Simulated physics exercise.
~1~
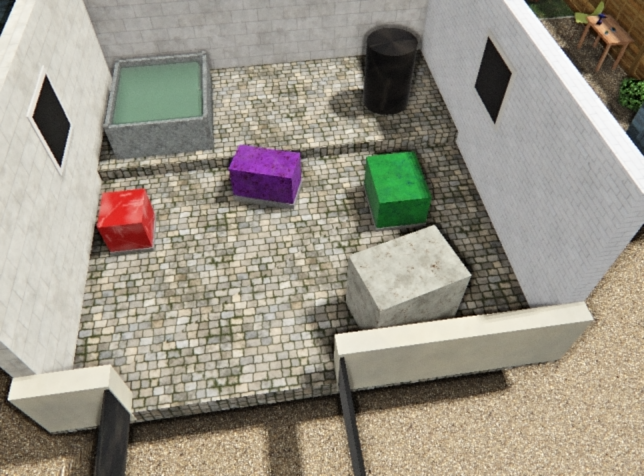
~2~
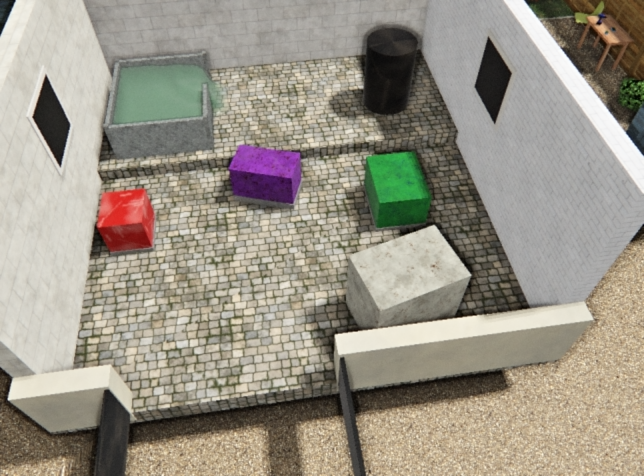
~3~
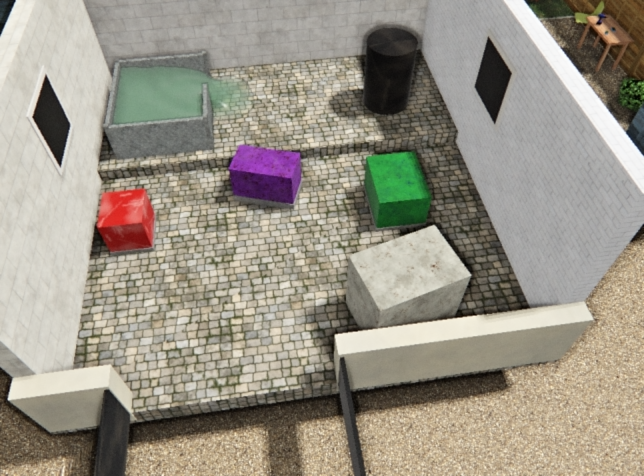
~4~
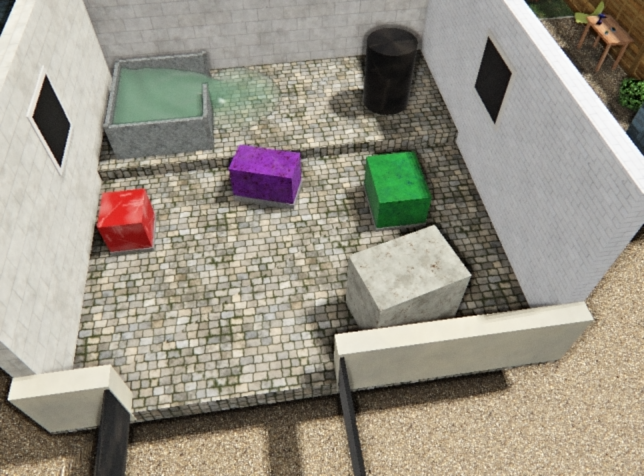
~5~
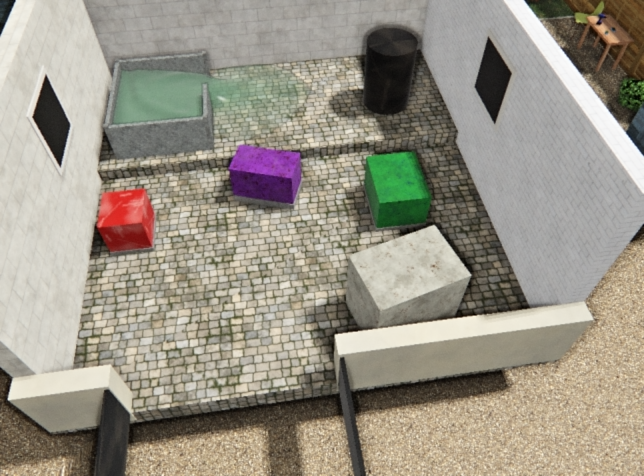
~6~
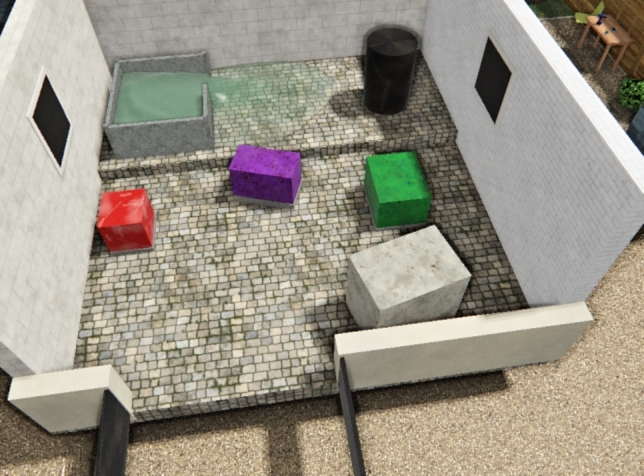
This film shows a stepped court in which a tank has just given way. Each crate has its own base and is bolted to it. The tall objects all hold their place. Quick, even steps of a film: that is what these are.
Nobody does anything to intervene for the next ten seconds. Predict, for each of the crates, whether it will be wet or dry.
In order: The purple crate sits high enough; the red crate sits high enough; the green crate sits too low.
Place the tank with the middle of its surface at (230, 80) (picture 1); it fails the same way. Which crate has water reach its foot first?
It is the one in green.
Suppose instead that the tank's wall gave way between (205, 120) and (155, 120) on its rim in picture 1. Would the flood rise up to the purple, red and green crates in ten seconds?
The purple one takes water, the red one gets wet, the green one stays dry.
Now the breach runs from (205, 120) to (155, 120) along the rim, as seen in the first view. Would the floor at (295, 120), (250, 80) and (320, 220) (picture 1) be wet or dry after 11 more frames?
Order as asked: Untouched, untouched, untouched.
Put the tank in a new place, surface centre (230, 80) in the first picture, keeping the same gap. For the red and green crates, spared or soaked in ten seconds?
Red: Not reached; green: Overtopped.
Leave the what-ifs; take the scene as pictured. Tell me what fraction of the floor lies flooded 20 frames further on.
It should be close to 40 %.
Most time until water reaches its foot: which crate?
I think it's the red one.
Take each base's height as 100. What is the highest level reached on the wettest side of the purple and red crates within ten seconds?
I'd put it at some 80 % for one and some 40 % for the other, in that order.
A moment on, water covers 20 % of the floor; the purple crate water round its plinth, the red crate not reached, the green crate not reached.
Next, water covers 30 % of the floor; the purple crate water round its plinth, the red crate not reached, the green crate water round its plinth.
Then, water covers 40 % of the floor; the purple crate water round its plinth, the red crate not reached, the green crate water round its plinth.
Later, water covers 55 % of the floor; the purple crate water round its plinth, the red crate not reached, the green crate water round its plinth.
In the end, water covers 80 % of the floor; the purple crate stayed above the water, the red crate stayed above the water, the green crate was topped.
